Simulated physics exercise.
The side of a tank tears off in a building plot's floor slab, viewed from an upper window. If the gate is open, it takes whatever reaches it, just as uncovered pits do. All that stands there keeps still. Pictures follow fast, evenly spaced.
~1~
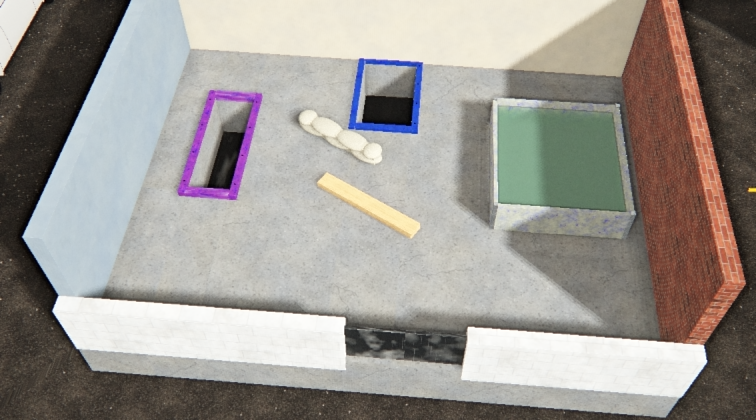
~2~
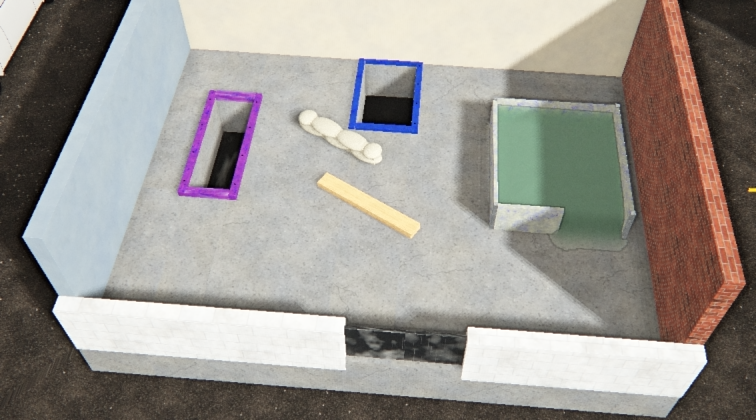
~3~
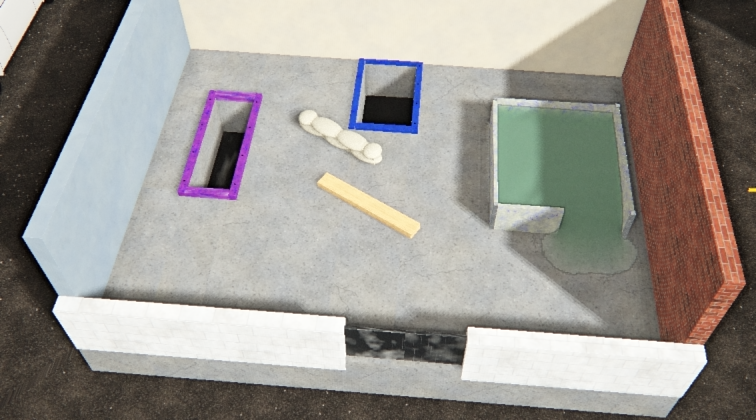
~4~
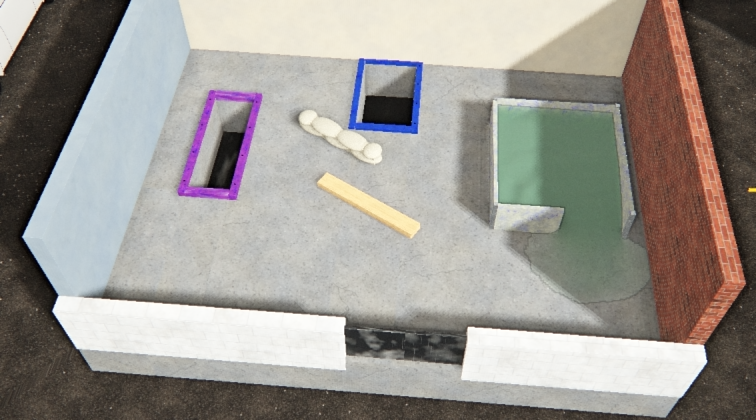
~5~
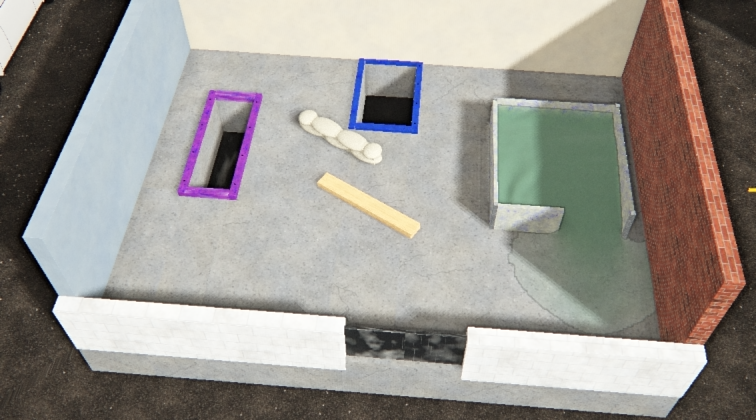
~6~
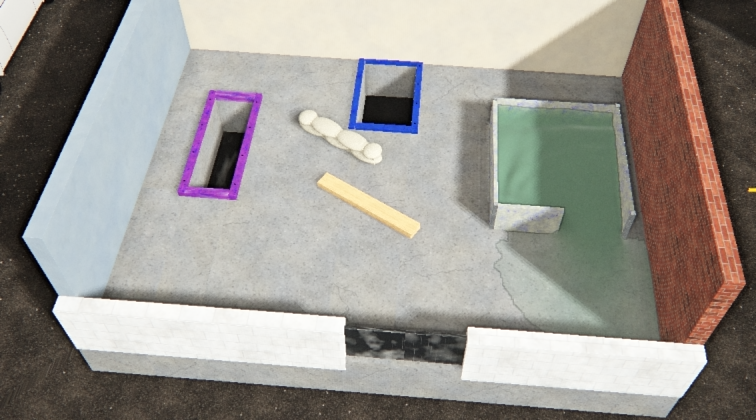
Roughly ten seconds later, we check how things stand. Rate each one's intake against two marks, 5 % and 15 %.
Ratings: Gate - below the 5 % mark; blue pit - below the 5 % mark; purple pit - below the 5 % mark.
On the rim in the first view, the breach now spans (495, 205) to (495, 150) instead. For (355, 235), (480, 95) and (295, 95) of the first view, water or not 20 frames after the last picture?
So the first one is drenched, the next left untouched, and the last drenched.
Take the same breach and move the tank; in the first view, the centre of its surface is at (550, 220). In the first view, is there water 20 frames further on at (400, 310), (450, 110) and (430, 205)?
Location one: Soaked; location two: Bone dry; location three: Bone dry.
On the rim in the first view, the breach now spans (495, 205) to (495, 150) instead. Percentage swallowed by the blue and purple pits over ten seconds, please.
Result - blue: 8 %; purple: 4 %.
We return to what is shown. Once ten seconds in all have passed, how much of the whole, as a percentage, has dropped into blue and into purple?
First 0 %, then 0 %.
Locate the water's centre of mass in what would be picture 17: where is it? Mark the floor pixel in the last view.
Centre point: Around (567, 233).
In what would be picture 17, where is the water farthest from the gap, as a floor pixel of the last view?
The front's farthest point is close to (374, 347).
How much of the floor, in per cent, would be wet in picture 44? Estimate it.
Estimated share: Around 60 %.
A moment on, water covers 10 % of the floor; the gate 0 %, the blue pit 0 %, the purple pit 0 %.
Next, water covers 15 % of the floor; the gate 0 %, the blue pit 0 %, the purple pit 0 %.
Then, water covers 30 % of the floor; the gate 0 %, the blue pit 0 %, the purple pit 0 %.
Later, water covers 60 % of the floor; the gate 0 %, the blue pit 0 %, the purple pit 0 %.
In the end, water covers 85 % of the floor; the gate 0 %, the blue pit 0 %, the purple pit 0 %.
